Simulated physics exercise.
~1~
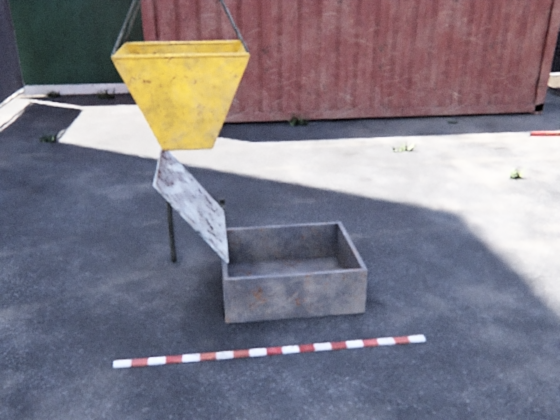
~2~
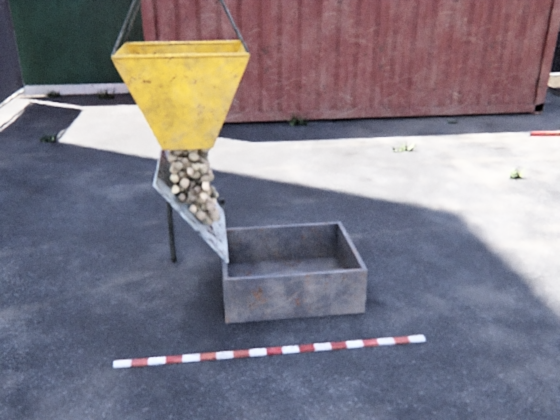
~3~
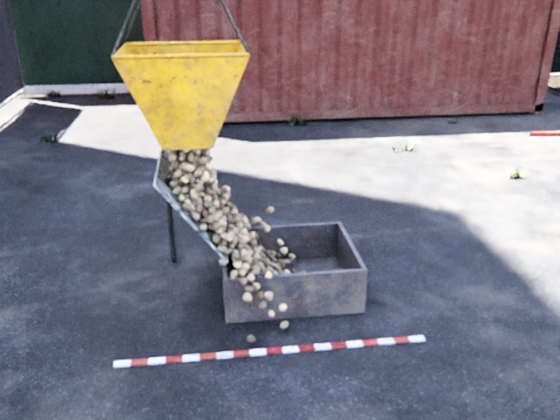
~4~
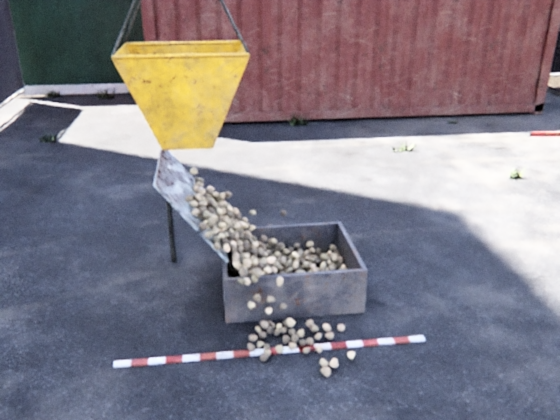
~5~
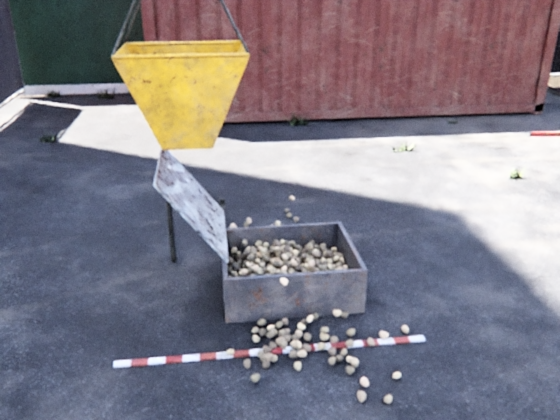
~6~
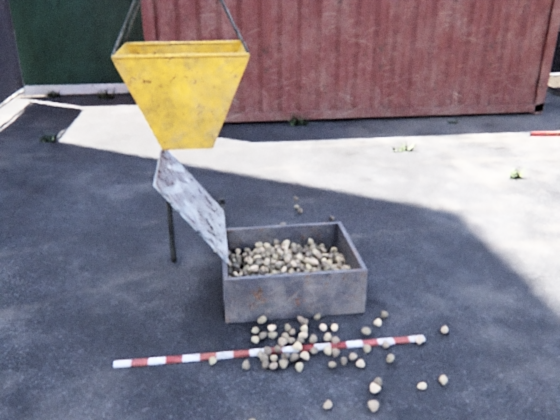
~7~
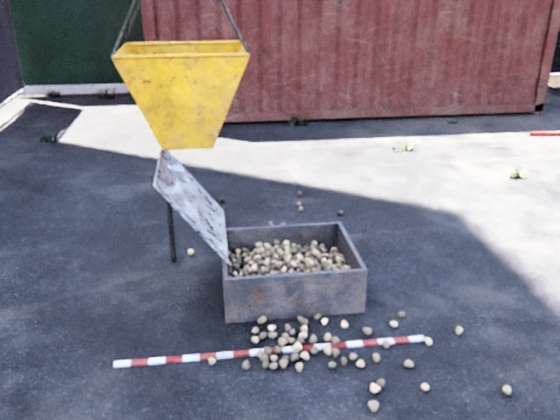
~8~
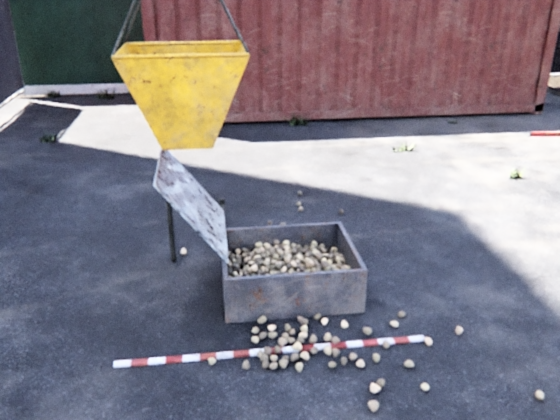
Stones pour from a yellow skip down a slope, mostly into a bin, some scattering outside.
